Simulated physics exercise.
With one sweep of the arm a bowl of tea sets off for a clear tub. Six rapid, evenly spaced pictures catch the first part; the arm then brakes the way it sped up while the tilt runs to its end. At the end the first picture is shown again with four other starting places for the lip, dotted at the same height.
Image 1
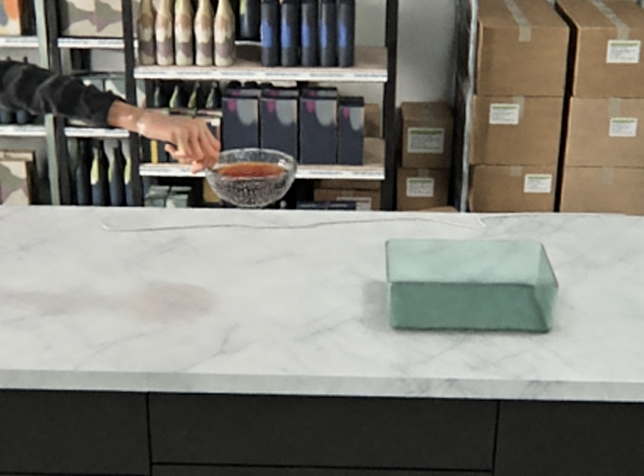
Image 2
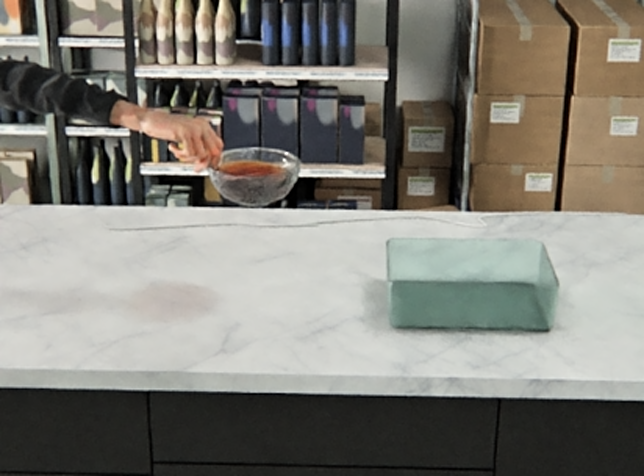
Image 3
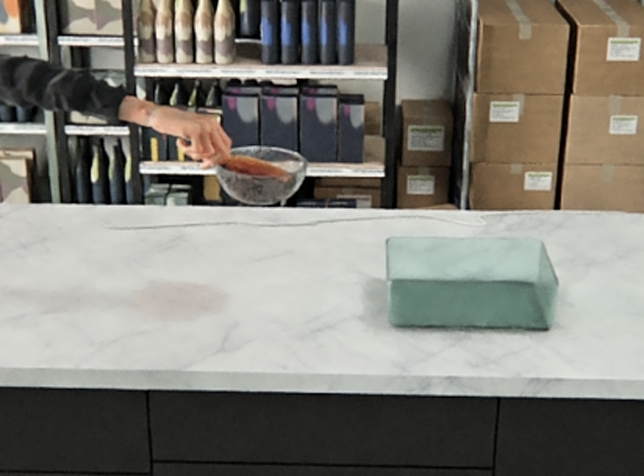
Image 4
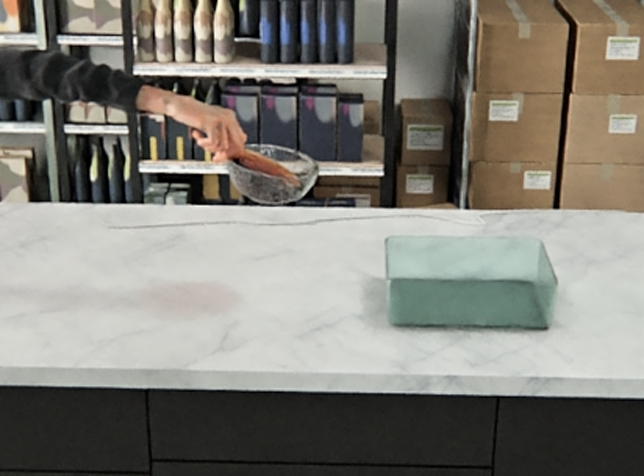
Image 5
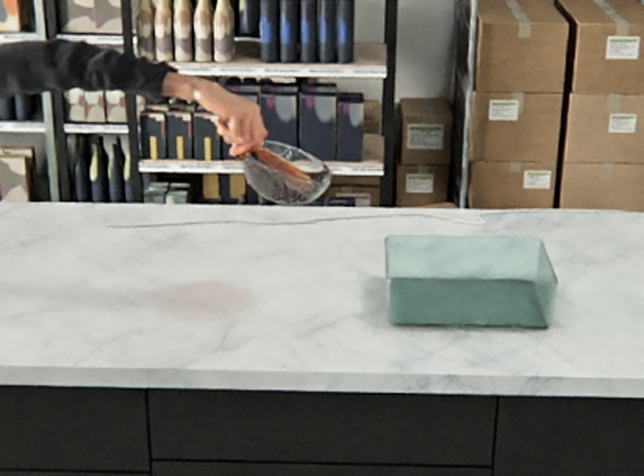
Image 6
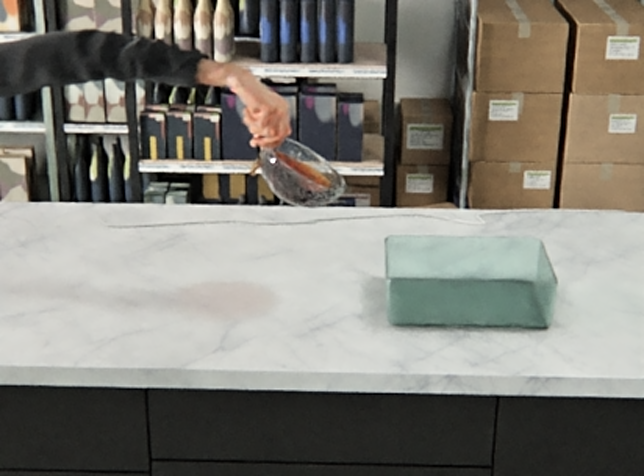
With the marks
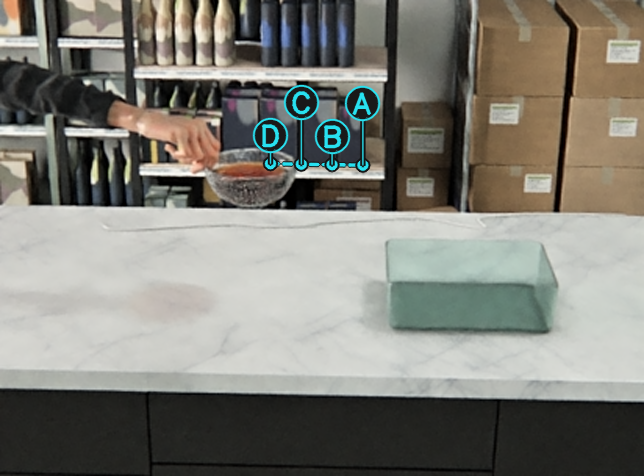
Marble shop counter, a hand carrying a glass bowl of tea rightward and tilting it, tea slopping over the hand-side rim.
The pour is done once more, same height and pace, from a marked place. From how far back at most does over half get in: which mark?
Take D.
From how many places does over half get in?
All four.
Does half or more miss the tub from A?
No, that is safe.
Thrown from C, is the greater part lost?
No, not at all.
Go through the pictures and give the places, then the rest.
The first frame shows upright, lip at (295, 164); tub from (388, 327) to (552, 330); nothing has left yet.
The second frame shows upright, lip at (299, 163); nothing has left yet.
The third frame shows tipped about 2°, lip at (306, 163); nothing has left yet.
The fourth frame shows tipped about 9°, lip at (318, 168); tea is over the rim, down to (236, 154).
The fifth frame shows tipped about 19°, lip at (332, 175); tea is over the rim, down to (241, 156).
The sixth frame shows tipped about 31°, lip at (345, 185); tea is over the rim, down to (254, 172).
In cyan, A at (362, 165); B at (332, 164); C at (301, 164); D at (270, 163).
For place A, about 87 % lands in the tub, 8 % falls short and 5 % goes beside or beyond.
For place B, about 76 % lands in the tub, 4 % falls short and 20 % goes beside or beyond.
For place C, about 78 % lands in the tub, 9 % falls short and 13 % goes beside or beyond.
For place D, about 64 % lands in the tub, 26 % falls short and 10 % goes beside or beyond.
